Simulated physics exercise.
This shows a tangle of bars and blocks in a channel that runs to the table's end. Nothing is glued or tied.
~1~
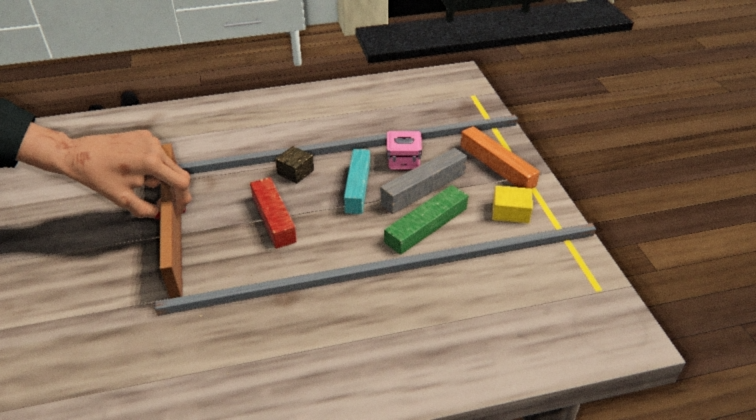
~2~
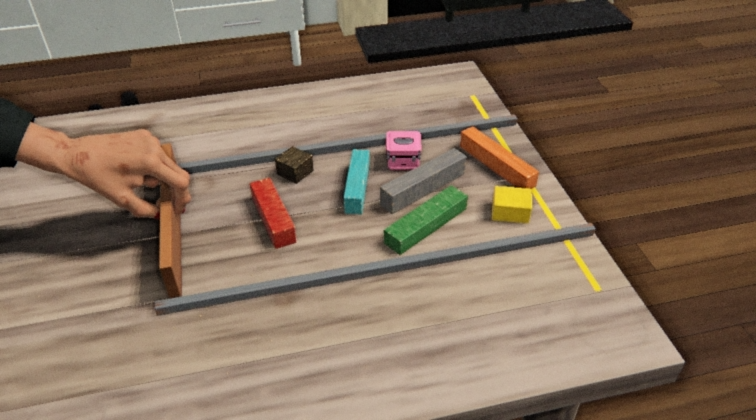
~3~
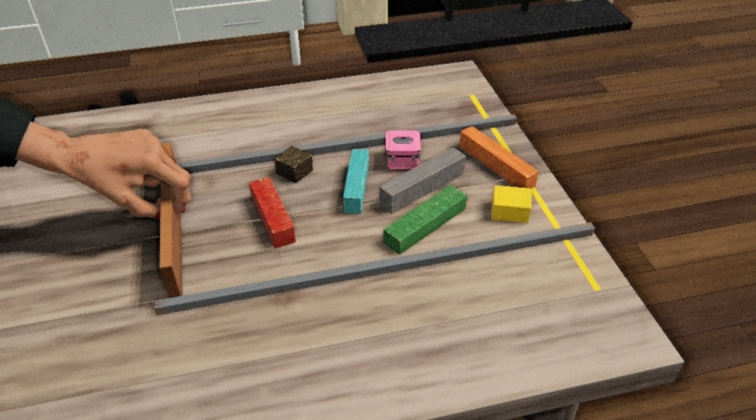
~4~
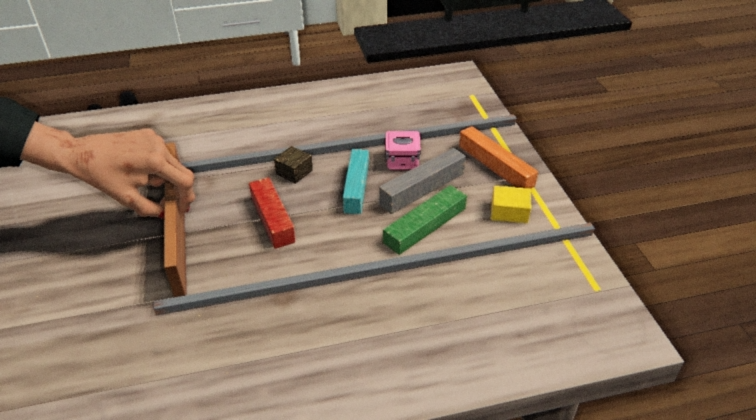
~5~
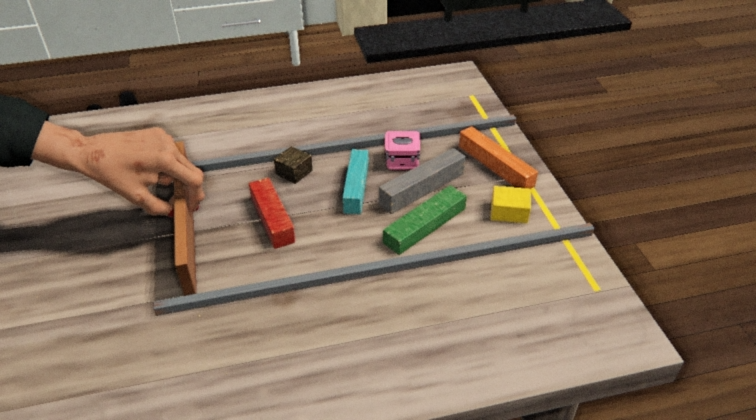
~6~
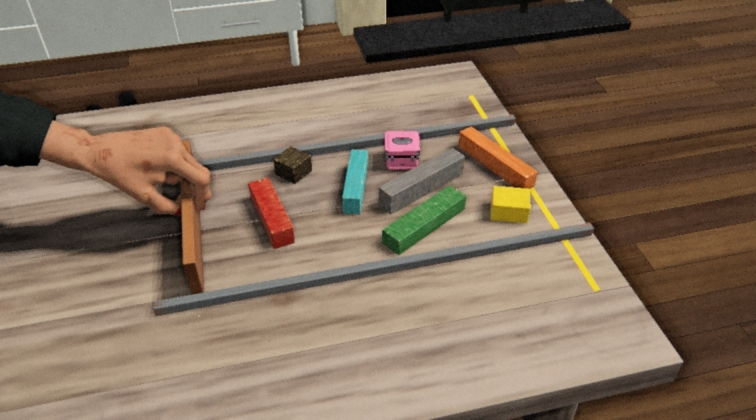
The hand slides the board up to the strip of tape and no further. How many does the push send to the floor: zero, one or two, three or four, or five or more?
Outcome: The number that fall off is five or more.
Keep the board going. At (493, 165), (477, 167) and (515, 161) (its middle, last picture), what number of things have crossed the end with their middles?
Place by place, 4, 1 and 5.
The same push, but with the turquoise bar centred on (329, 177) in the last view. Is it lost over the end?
From there it comes down.
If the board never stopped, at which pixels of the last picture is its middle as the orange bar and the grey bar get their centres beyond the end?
About (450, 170), and (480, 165) for the other.
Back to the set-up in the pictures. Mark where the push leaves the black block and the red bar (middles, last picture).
First (514, 134), then (536, 171).
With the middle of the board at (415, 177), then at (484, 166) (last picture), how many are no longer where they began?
At the one place 8, at the other 8.
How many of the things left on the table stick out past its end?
0 of them.
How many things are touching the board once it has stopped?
That makes 2.
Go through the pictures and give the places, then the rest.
In the first frame, orange bar (498, 158); yellow block (512, 204); grey bar (424, 180); board (171, 216); tape (525, 177).
In the second frame, yellow block (512, 205); black block (294, 165).
In the third frame, grey bar (423, 180); red bar (272, 211).
In the fourth frame, orange bar (497, 158); green bar (426, 219).
In the fifth frame, yellow block (511, 205); board (184, 214).
In the sixth frame, orange bar (496, 159); yellow block (510, 205); grey bar (423, 180); board (191, 213); tape (523, 176).
Soon after, none off yet; orange bar at rest near (496, 159); yellow block at rest near (510, 205); grey bar at rest near (423, 180).
Then, none off yet; orange bar moved a little near (505, 154); yellow block at rest near (510, 205); grey bar moved a little near (463, 171).
Further on, none off yet; orange bar tipped well over near (556, 156); yellow block moved about its own width near (561, 210); grey bar moved about its own width near (532, 156).
At rest, the number that fall off is five or more; fallen, turquoise bar, green bar, pink case, grey bar, yellow block and orange bar.
